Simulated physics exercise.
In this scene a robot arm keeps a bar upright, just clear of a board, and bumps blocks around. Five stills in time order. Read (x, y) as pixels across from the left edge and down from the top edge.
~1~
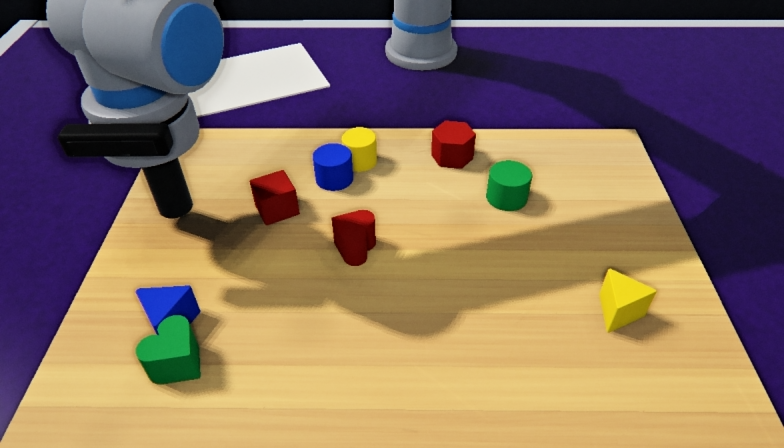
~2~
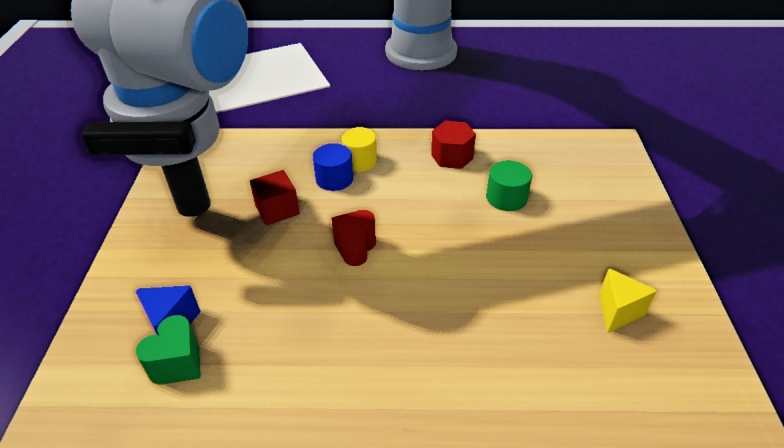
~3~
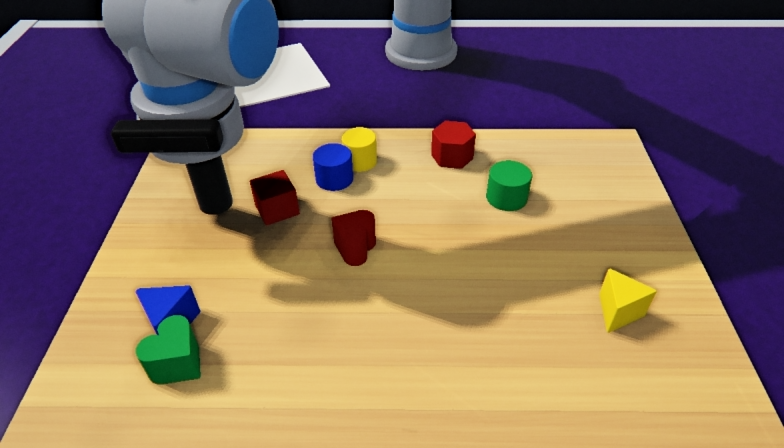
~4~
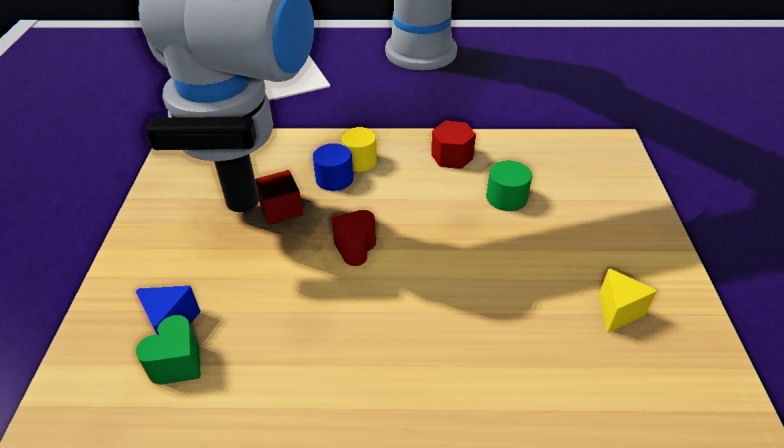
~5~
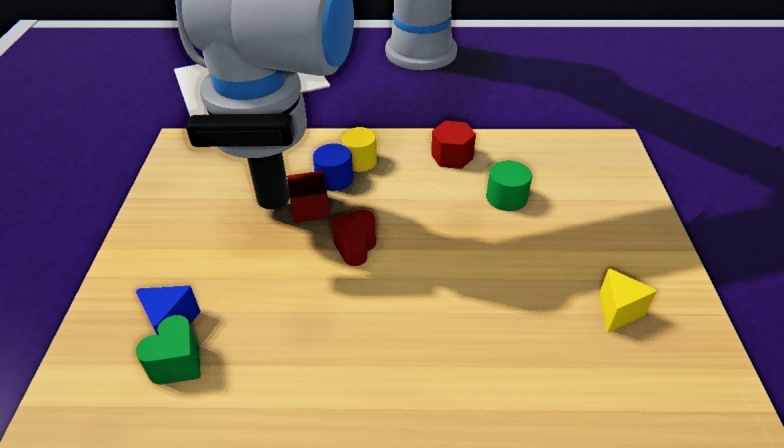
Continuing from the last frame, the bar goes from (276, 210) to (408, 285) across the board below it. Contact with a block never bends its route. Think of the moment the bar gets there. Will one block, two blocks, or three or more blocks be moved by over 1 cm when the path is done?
Shifted over 1 cm: Two.
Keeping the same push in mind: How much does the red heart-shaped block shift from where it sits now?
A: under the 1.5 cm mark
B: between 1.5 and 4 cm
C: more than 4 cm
C: More than 4 cm.
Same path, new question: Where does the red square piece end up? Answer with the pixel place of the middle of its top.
The centre of its top will be at (335, 187).
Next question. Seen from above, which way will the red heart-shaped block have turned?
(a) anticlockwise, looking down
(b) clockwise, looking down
That would be a.
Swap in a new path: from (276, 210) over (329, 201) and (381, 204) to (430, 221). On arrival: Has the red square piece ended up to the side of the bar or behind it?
No - that is not the case.
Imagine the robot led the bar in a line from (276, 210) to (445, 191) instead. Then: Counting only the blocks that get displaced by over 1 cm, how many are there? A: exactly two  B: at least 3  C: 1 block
Option C.
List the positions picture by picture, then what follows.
In the first picture, bar's lower end at (176, 208); red square piece at (272, 184); blue disc at (332, 154); red heart-shaped block at (354, 224).
In the second picture, bar at (194, 206); blocks still.
In the third picture, bar at (216, 204); blocks still.
In the fourth picture, bar at (243, 202); red square piece at (277, 184).
In the fifth picture, bar at (273, 199); red square piece at (307, 183); blue disc at (332, 154); red heart-shaped block at (354, 224).
What follows on the original path. One third of the way, bar at (315, 222); red square piece at (334, 186), turned 40° anticlockwise.
Two thirds of the way, bar at (360, 247); red square piece at (335, 187), turned 40° anticlockwise; red heart-shaped block at (397, 234), turned 50° anticlockwise.
At the end, bar at (409, 274); red square piece at (335, 187), turned 40° anticlockwise; blue disc still; red heart-shaped block at (433, 240), turned 115° anticlockwise.
